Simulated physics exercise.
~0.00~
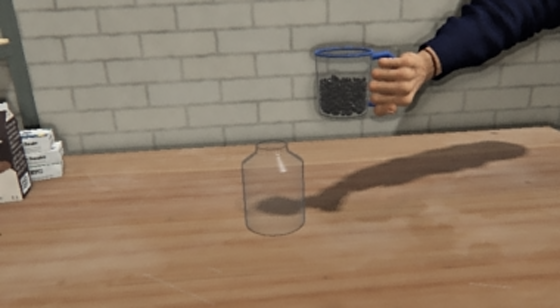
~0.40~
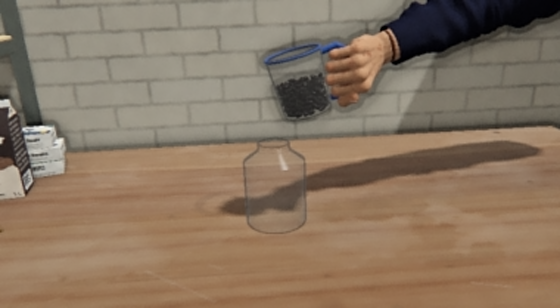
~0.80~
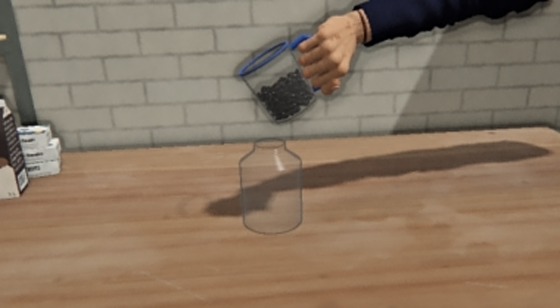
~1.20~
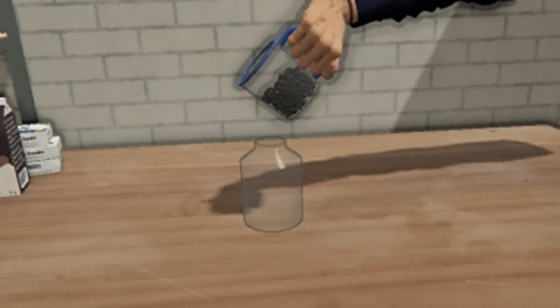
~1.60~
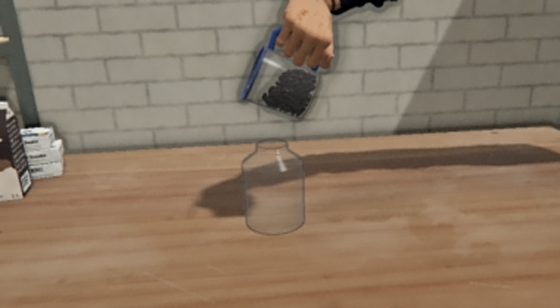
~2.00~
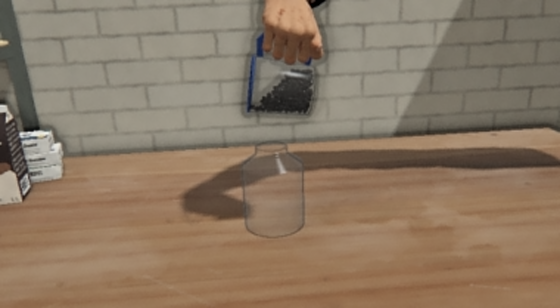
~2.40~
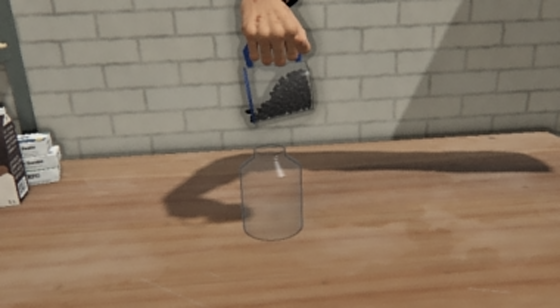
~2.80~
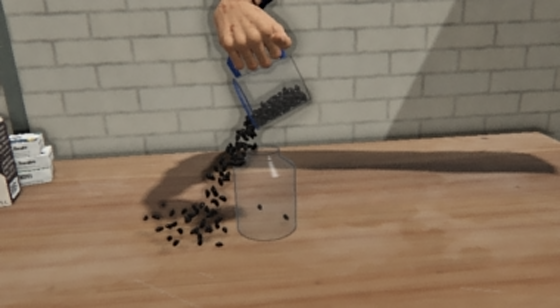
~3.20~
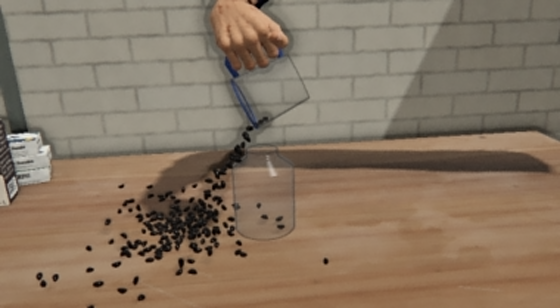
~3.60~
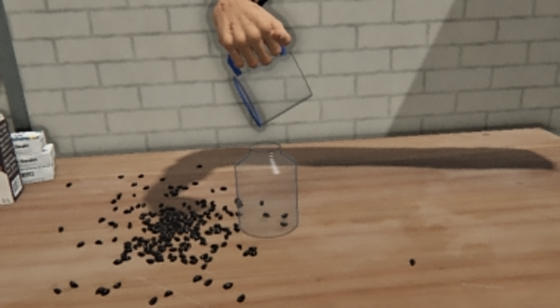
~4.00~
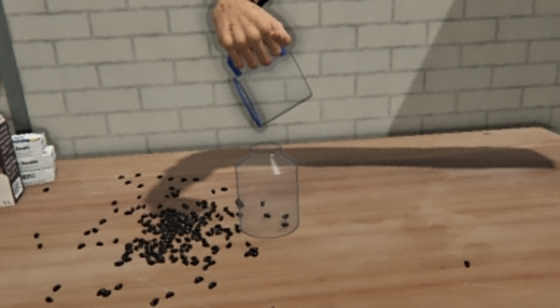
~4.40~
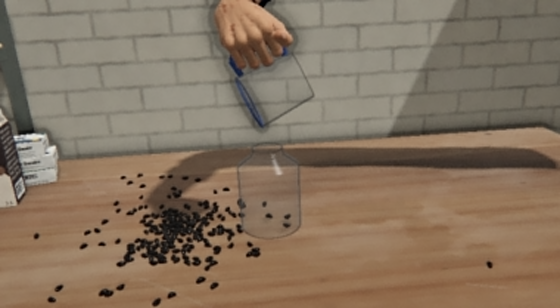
A hand moved a clear measuring cup of black beans left over a glass jar and tipped it steadily, but the beans poured out past the jar's left side and scattered across the wooden table, leaving the cup empty and still tilted above.
